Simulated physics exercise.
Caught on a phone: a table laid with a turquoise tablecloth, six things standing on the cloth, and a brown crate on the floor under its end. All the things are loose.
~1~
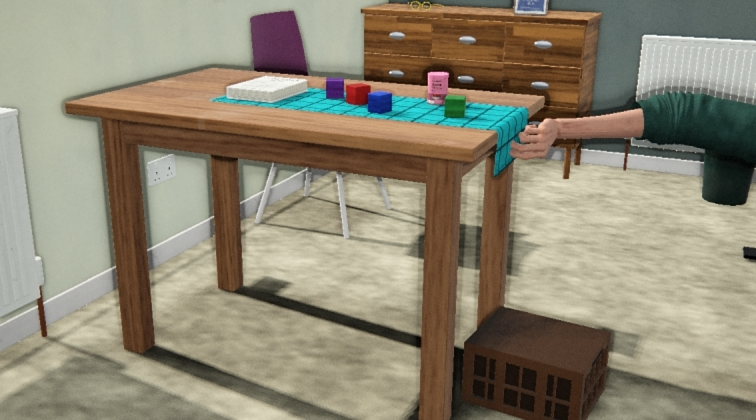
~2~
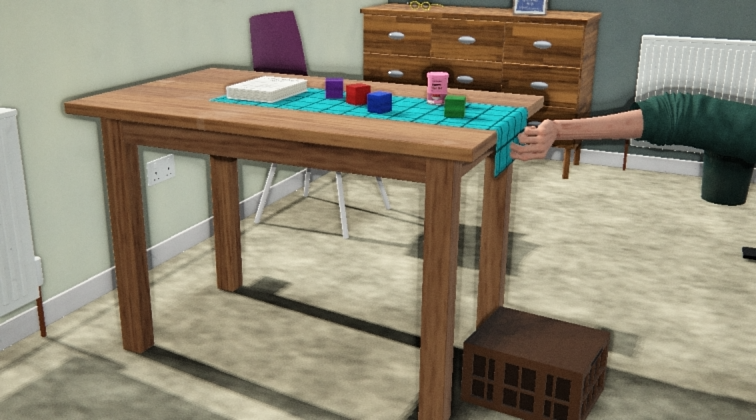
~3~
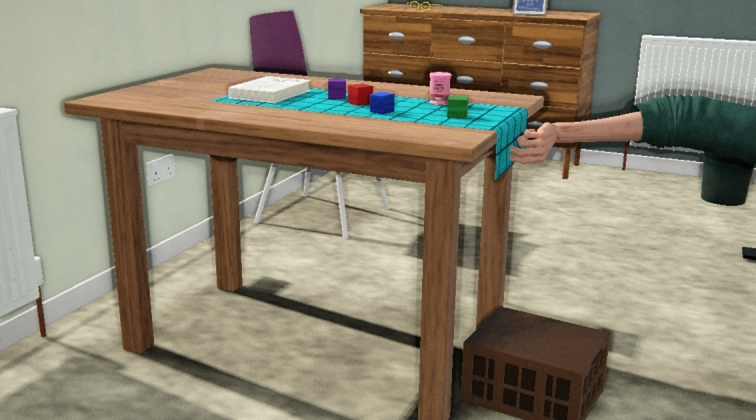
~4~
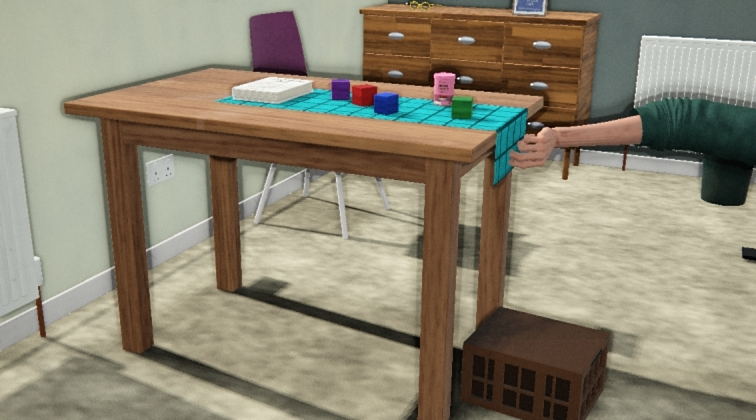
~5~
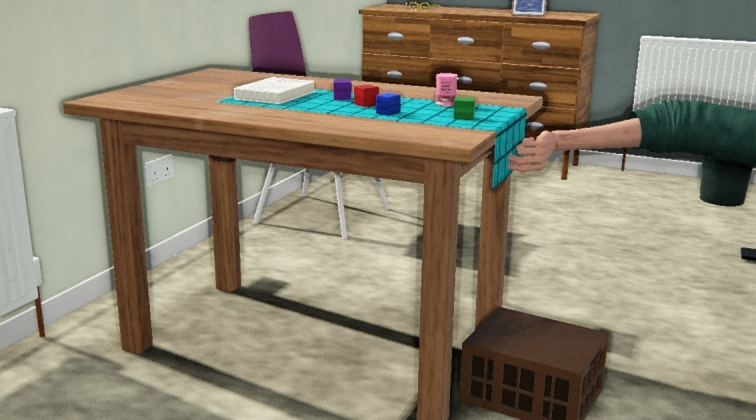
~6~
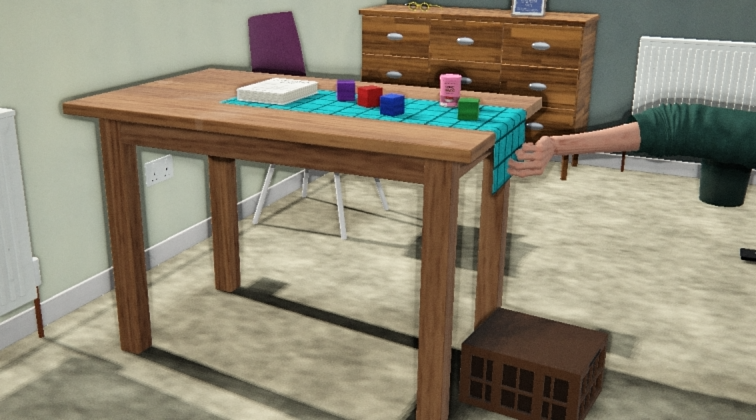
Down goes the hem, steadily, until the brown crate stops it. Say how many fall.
Over the edge go four.
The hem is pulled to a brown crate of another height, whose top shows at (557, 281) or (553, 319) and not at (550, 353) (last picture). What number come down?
Over the edge go 2 and 3.
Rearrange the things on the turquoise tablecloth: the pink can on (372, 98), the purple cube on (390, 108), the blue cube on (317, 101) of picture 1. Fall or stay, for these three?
The pink can comes down, the purple cube tumbles off, the blue cube holds on.
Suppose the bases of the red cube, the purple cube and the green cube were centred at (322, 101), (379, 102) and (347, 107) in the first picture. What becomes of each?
The red cube does not fall; the purple cube goes over; the green cube tumbles off.
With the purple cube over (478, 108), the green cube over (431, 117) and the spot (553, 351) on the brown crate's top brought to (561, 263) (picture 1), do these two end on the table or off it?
The purple cube goes over; the green cube is carried off.
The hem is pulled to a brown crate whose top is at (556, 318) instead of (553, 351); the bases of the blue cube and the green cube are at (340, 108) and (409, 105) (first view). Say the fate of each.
The blue cube survives; the green cube drops off.
Soon after, hem near (506, 259); green cube and pink can gone.
Then, hem on the crate; green cube, pink can, blue cube and red cube gone.
At rest, hem on the crate; green cube, pink can, blue cube and red cube gone. The table loses four.
